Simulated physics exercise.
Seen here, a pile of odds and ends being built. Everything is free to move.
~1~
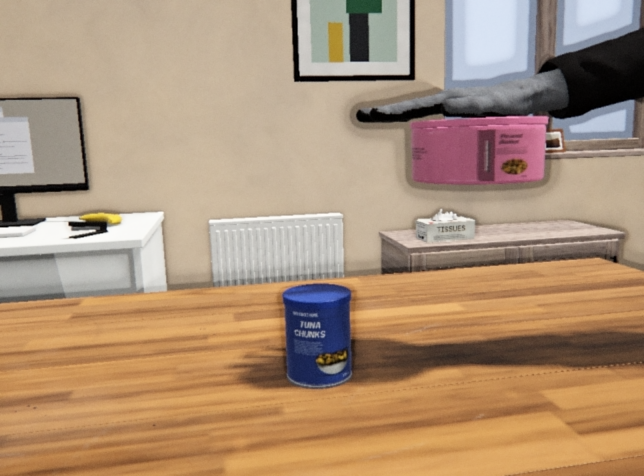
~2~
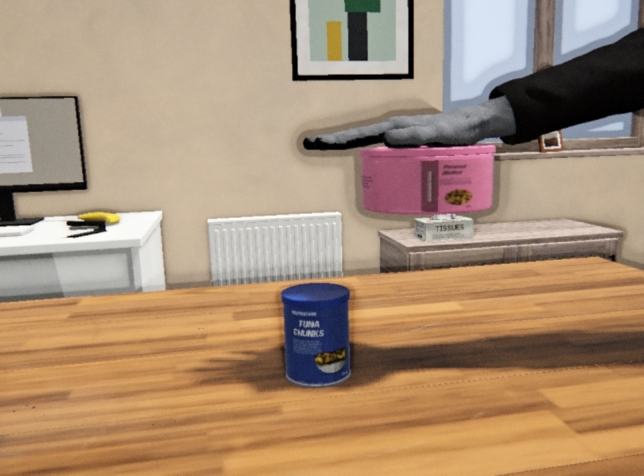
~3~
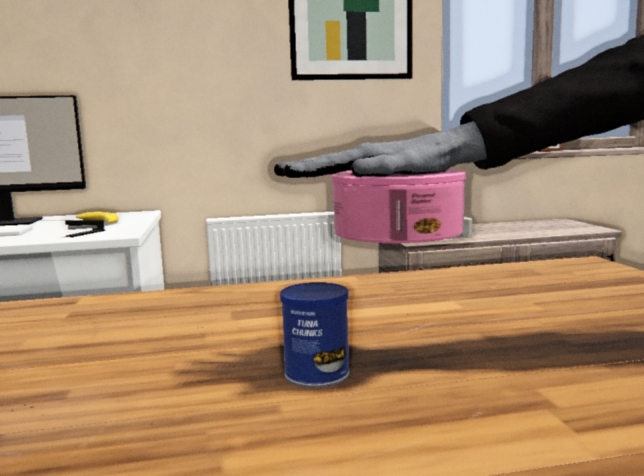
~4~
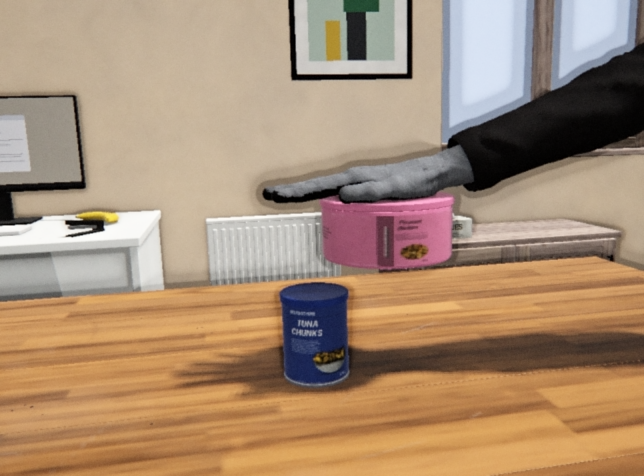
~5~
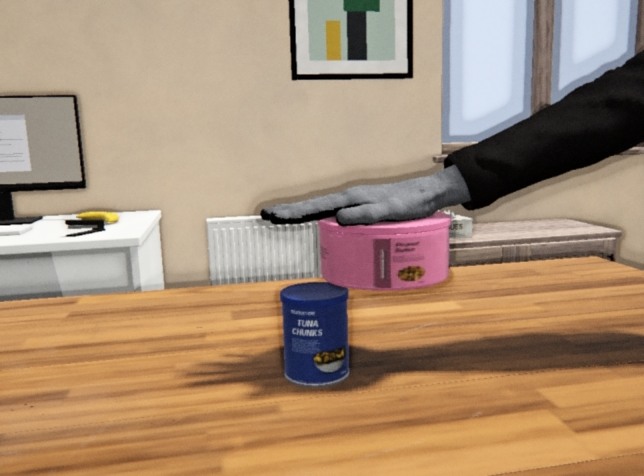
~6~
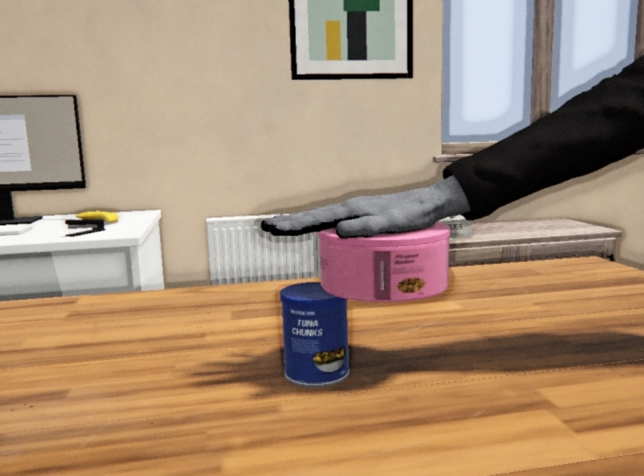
A gloved hand above a pink tub moved left and downward with it over a wooden table, until the tub was beside the top of a blue tuna can, overlapping its right edge in view.
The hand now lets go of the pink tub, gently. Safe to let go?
The pile gives way.
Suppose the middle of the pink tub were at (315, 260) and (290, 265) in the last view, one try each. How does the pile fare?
First try: It keeps its balance; second try: It keeps its balance.
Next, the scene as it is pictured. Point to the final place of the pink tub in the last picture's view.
Near (392, 300).
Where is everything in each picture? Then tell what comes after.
Coming down; pink tub (477, 150); blue pot (318, 334), in the first picture.
Coming down; pink tub (426, 177); blue pot (317, 333), in the second picture.
Coming down; pink tub (398, 202); blue pot (316, 333), in the third picture.
Coming down; pink tub (386, 226); blue pot (315, 333), in the fourth picture.
Coming down; pink tub (384, 246); blue pot (316, 332), in the fifth picture.
In place under the hand; pink tub (384, 256); blue pot (316, 332), in the sixth picture.
Then, 0.20 s after the last picture, pink tub tipped 24° from how it was near (393, 274).
Then, 0.30 s after the last picture, pink tub now fallen.
Then, 1.10 s after the last picture, nothing new.
Then, 2.40 s after the last picture, pink tub resting near (393, 300).
At rest, fallen, pink tub; blue pot in place. Seen from the same camera at the end, pink tub near (392, 300). The pile loses its balance.
